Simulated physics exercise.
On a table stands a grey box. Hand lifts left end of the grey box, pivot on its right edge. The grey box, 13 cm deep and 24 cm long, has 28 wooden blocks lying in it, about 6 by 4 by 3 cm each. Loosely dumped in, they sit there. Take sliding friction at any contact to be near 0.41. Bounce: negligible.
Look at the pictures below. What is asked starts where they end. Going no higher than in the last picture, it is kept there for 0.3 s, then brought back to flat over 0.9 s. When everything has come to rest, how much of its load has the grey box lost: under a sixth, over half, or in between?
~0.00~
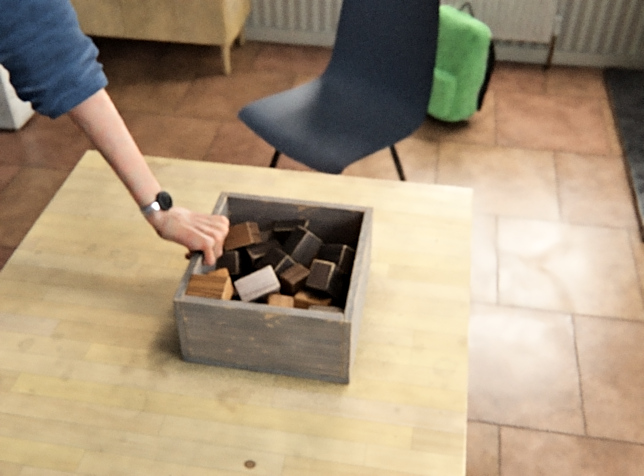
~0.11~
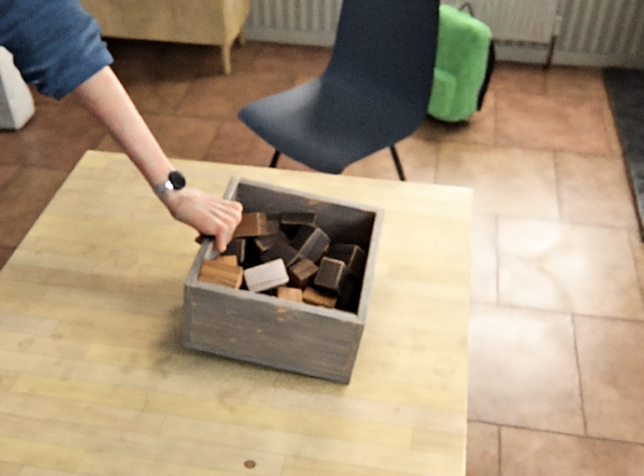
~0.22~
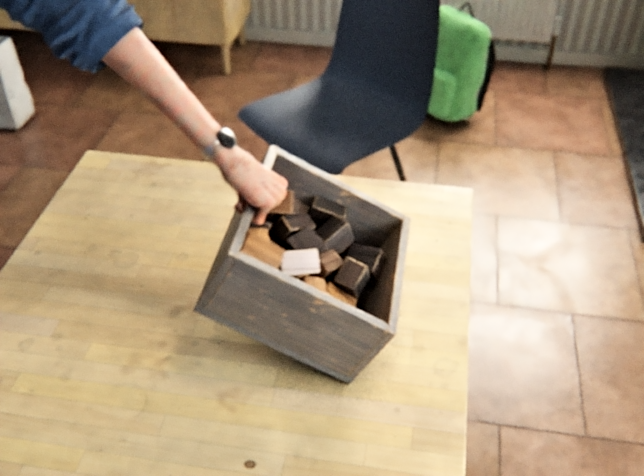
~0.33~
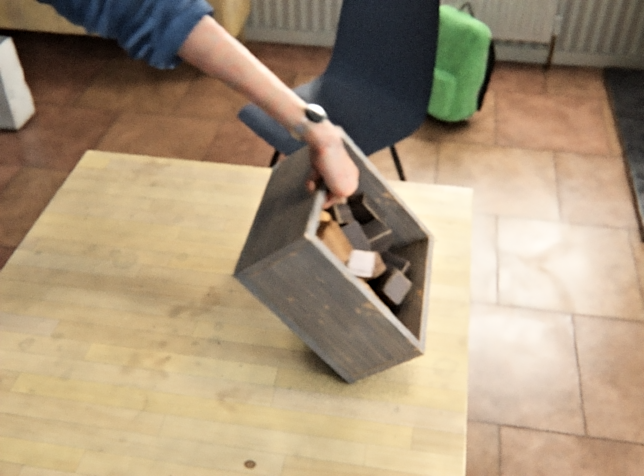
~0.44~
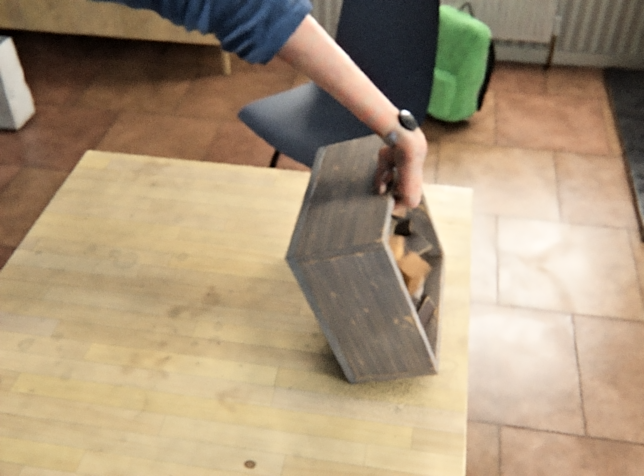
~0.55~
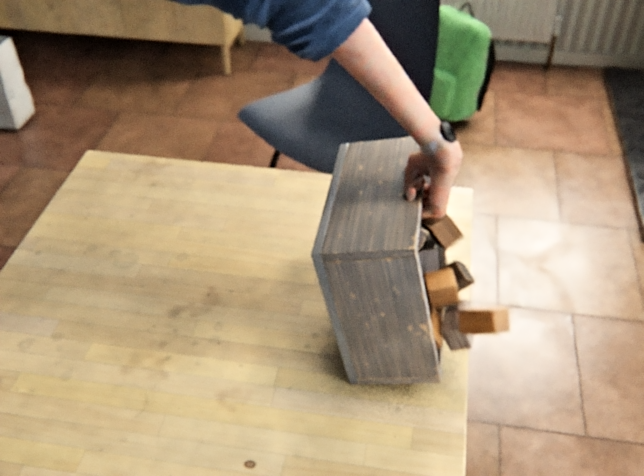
Outflow: A sixth, at most half.
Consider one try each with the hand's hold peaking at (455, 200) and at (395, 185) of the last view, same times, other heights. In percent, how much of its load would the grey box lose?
The grey box would lose 30 per cent in the first try and 10 per cent in the second.
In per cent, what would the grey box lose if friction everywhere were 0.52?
Then the grey box sheds 30 per cent of its load.
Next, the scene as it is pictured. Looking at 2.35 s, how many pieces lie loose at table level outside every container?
The number is some 1.
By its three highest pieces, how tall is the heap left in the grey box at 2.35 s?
Around 11 centimetres.
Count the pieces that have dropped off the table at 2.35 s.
Estimate - about 6 in total.
After 0.84 s, tilt 77°; the grey box is down by 7 of 28.
After 1.20 s, tilt 51°; the grey box is down by 7 of 28.
After 1.70 s, tilt 1°; the grey box is down by 7 of 28.
Final count (at 2.35 s), the grey box is down by 7 of 28. Asked share, 7 of 28, 25 per cent.
